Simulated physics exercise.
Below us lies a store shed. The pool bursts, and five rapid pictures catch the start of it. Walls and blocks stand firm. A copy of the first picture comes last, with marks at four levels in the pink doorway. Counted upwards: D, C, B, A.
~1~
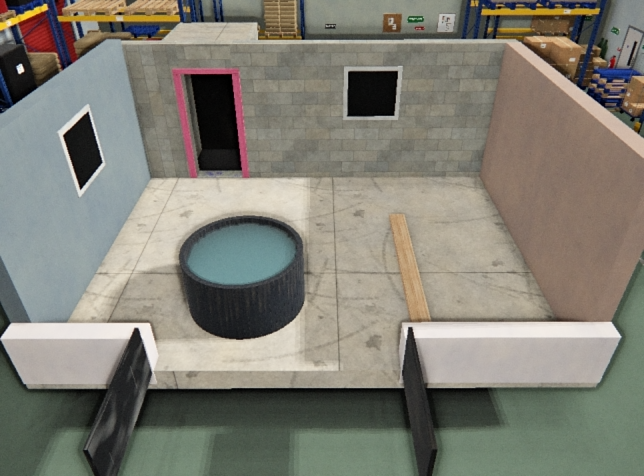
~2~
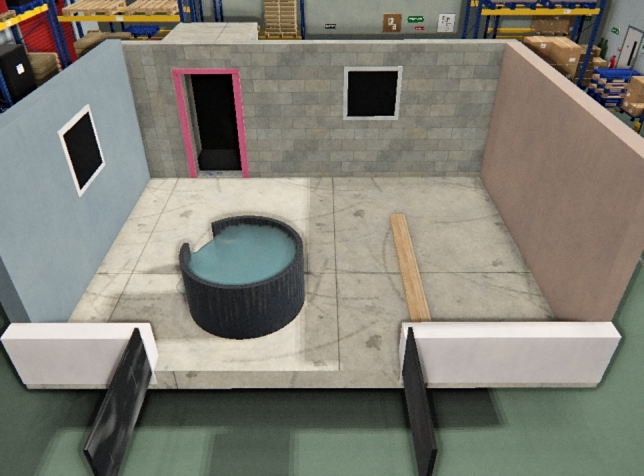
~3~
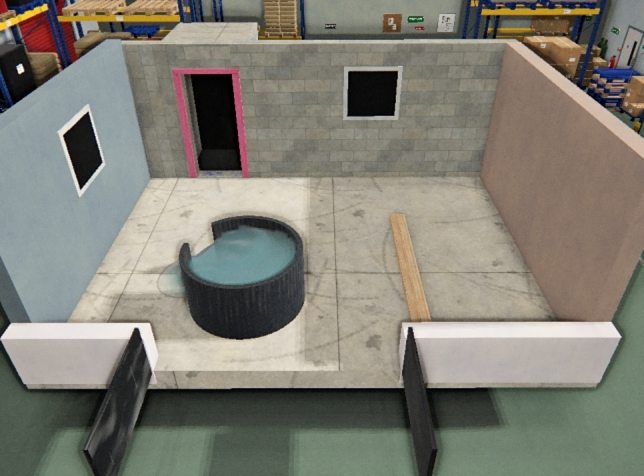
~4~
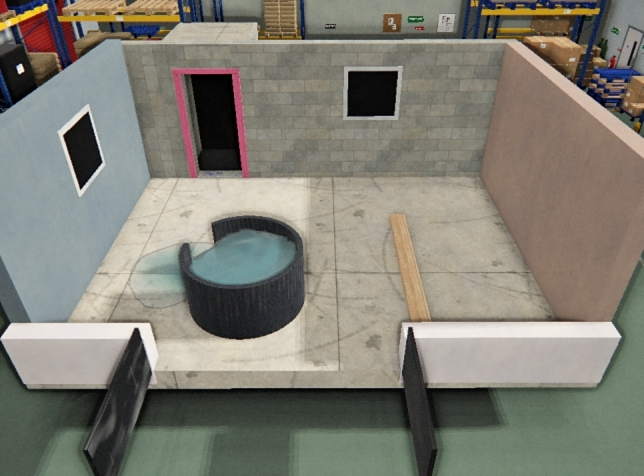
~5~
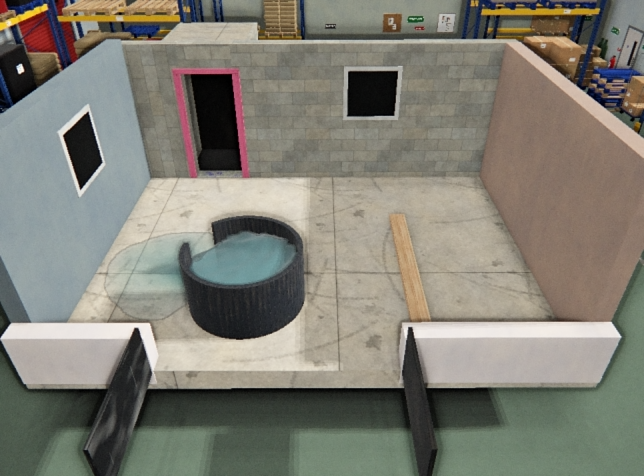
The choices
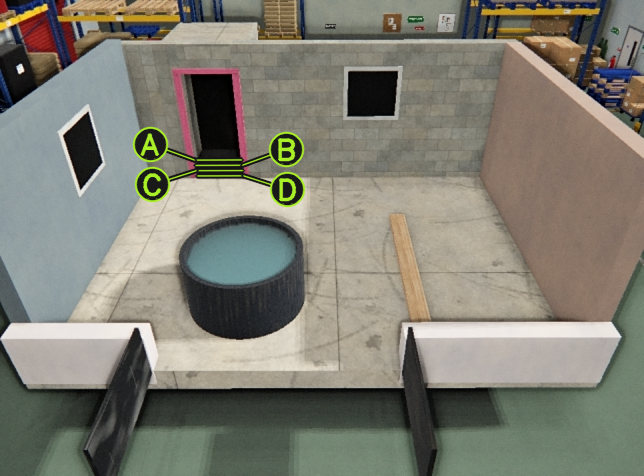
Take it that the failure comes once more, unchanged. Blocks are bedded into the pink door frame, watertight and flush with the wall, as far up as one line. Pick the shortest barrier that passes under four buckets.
The limit is C.
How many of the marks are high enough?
Three.
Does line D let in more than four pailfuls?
Yes, that goes wrong.
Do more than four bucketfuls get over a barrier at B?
No, that is safe.
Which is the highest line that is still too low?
It is D.
On the marked copy, A at (218, 160); B at (218, 165); C at (219, 170); D at (220, 175); from the bottom up D, C, B, A.
If A is chosen, nothing gets over.
If B is chosen, nothing gets over.
If C is chosen, a splash gets over, under a bucket.
If D is chosen, about 9 bucketfuls get in.
